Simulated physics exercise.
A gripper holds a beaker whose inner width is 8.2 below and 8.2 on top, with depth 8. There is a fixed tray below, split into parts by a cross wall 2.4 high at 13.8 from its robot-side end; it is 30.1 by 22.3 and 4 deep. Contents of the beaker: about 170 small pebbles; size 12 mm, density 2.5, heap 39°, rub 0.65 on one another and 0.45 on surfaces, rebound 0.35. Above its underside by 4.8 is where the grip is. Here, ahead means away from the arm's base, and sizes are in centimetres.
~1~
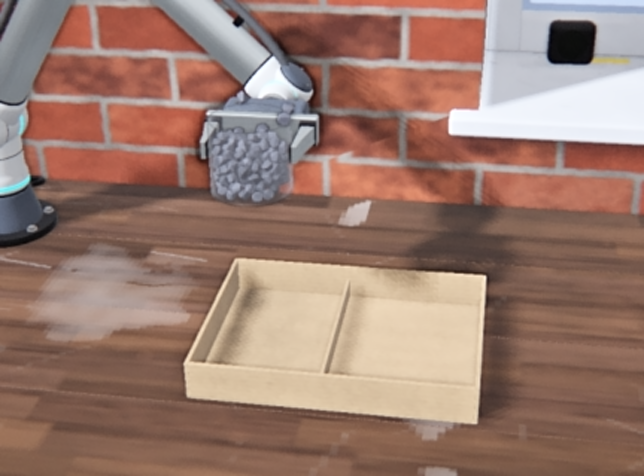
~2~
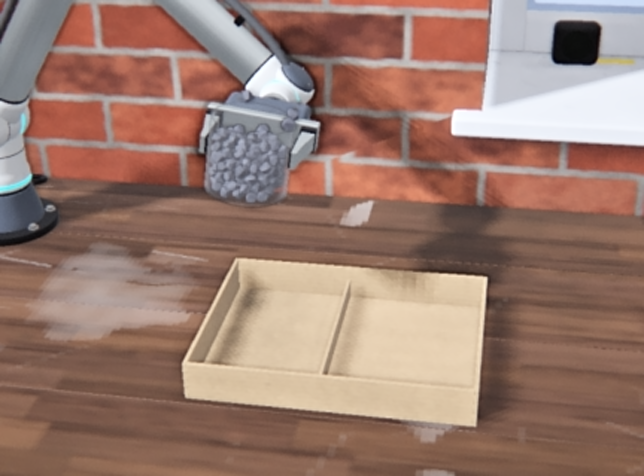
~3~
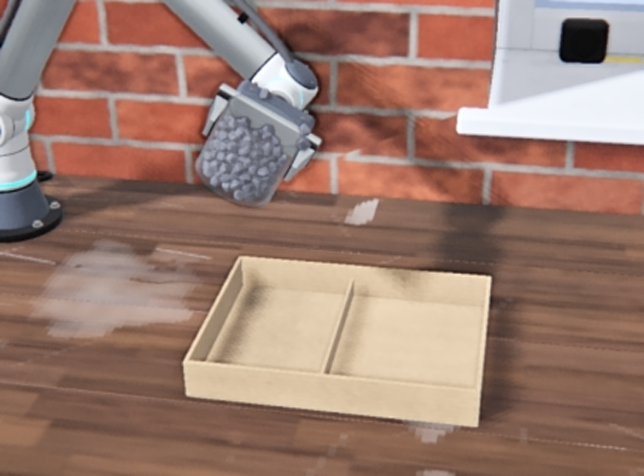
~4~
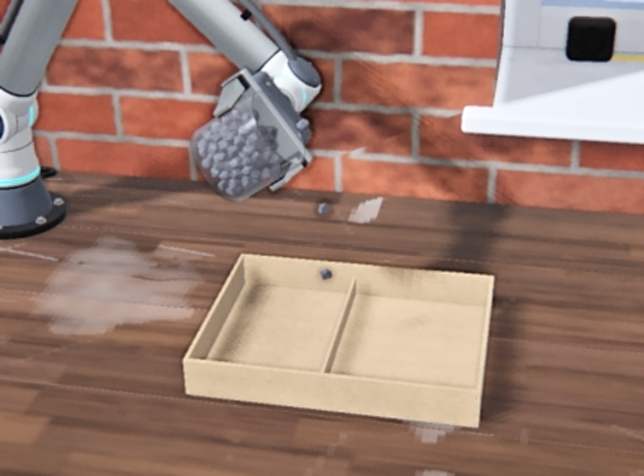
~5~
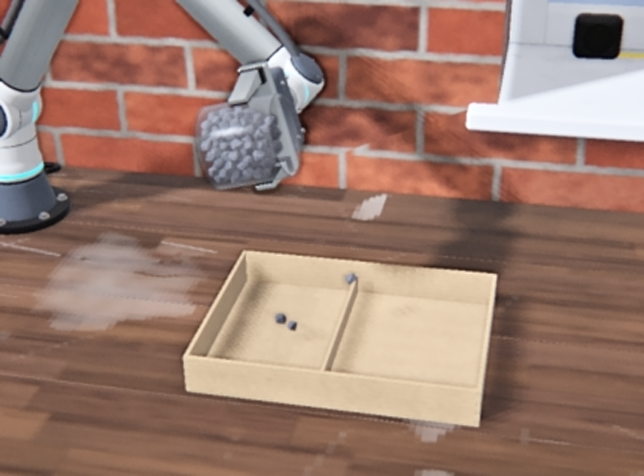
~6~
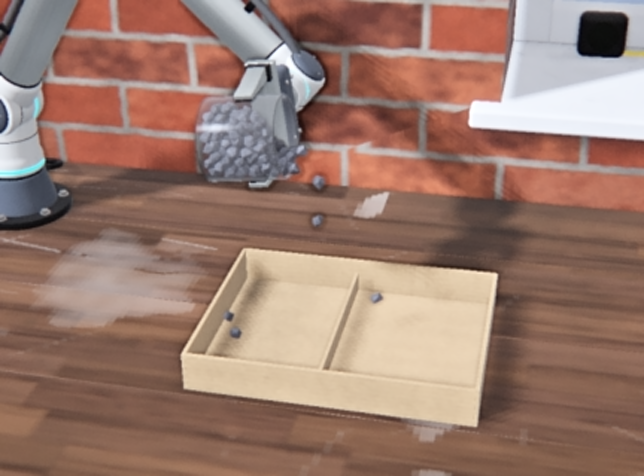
A dark wooden tabletop before a red brick wall is seen from slightly above, the view drifting very slightly. A grey robot arm at left grips a clear beaker of grey pebbles above a pale, two-part tray, with a white ledge and machine at upper right. The arm tilts the beaker steadily further over, and a few pebbles drop, some landing and rolling in the tray.
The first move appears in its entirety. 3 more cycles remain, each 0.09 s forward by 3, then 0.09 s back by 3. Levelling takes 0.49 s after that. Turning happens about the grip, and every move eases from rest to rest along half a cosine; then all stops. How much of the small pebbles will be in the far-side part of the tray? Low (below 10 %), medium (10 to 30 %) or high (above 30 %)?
High.
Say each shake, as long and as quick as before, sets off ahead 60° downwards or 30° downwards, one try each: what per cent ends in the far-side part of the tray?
Roughly 15 per cent, then 25 per cent.
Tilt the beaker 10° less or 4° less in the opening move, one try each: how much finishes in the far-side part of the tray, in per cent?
First try near 35 %, second near 45 %.
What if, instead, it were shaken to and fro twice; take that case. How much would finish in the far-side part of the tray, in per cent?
About 40 per cent in that case.
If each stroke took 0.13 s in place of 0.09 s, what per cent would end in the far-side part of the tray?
In that case around 20 per cent.
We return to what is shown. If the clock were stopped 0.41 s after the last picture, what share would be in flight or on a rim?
Reading at that time: Some 20 per cent.
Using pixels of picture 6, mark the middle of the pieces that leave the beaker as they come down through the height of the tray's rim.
(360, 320).
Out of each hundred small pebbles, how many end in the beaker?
My estimate would be some 30 percent.
Then, 0.41 s after the last picture, tilted 83° forward, highest piece 24 above the table; 80 in the beaker, 43 in the far-side part, 12 in the robot-side part, 34 in flight or on a rim.
Then, 0.82 s after the last picture, tilted 31° forward, highest piece 25 above the table; 83 in the far-side part, 49 in the beaker, 37 in the robot-side part.
Then, 1.23 s after the last picture, level, highest piece 24 above the table; 84 in the far-side part, 49 in the beaker, 36 in the robot-side part.
Then, 2.28 s after the last picture, level, highest piece 24 above the table; 84 in the far-side part, 49 in the beaker, 36 in the robot-side part.
Final count, 84 in the far-side part, 49 in the beaker, 36 in the robot-side part. That is 50 % in the far-side part of the tray.
